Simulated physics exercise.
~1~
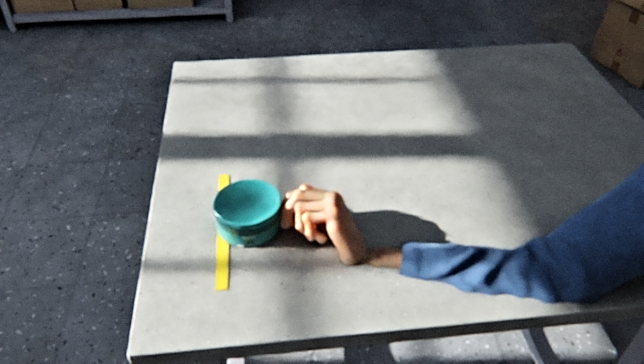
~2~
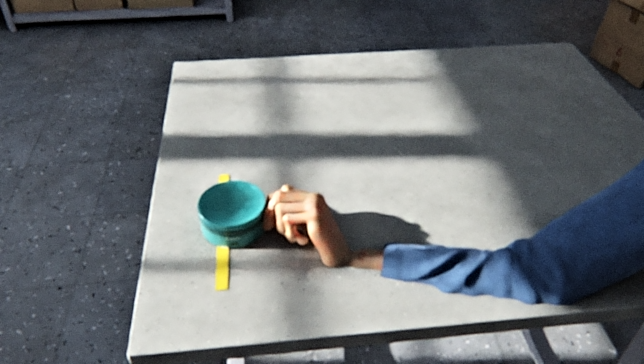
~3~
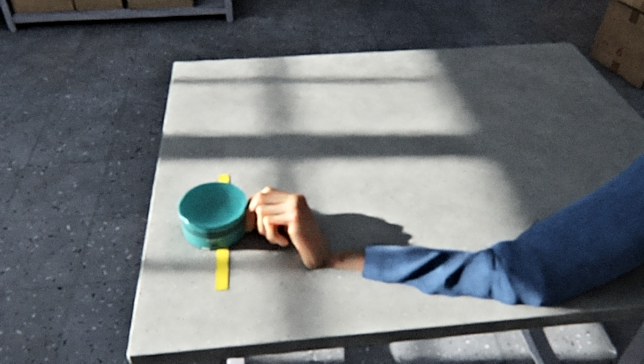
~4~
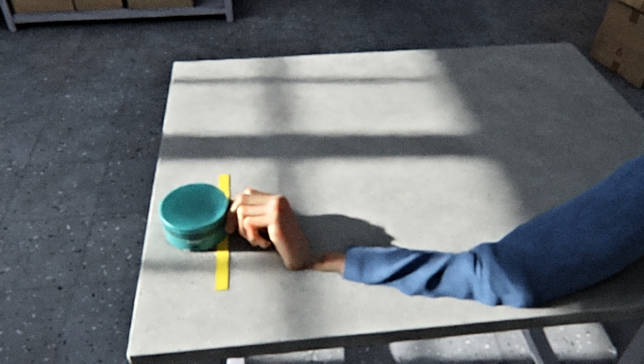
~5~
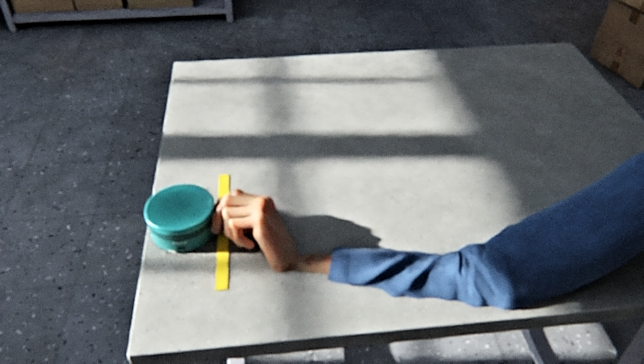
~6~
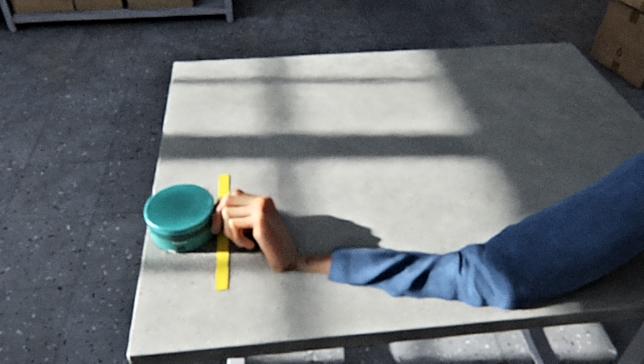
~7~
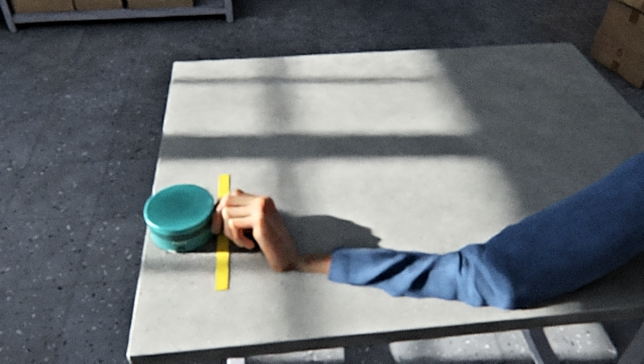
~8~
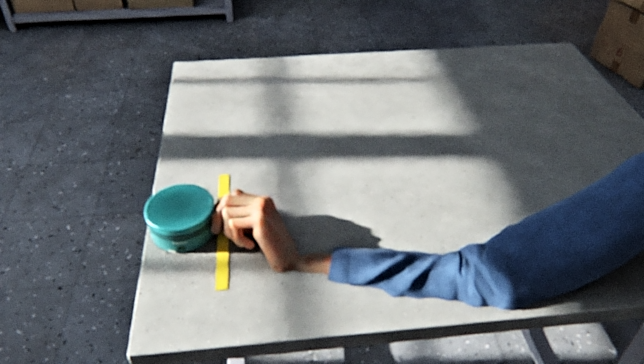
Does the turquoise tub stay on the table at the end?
Yes, the turquoise tub is still on the table, resting close to its left edge.
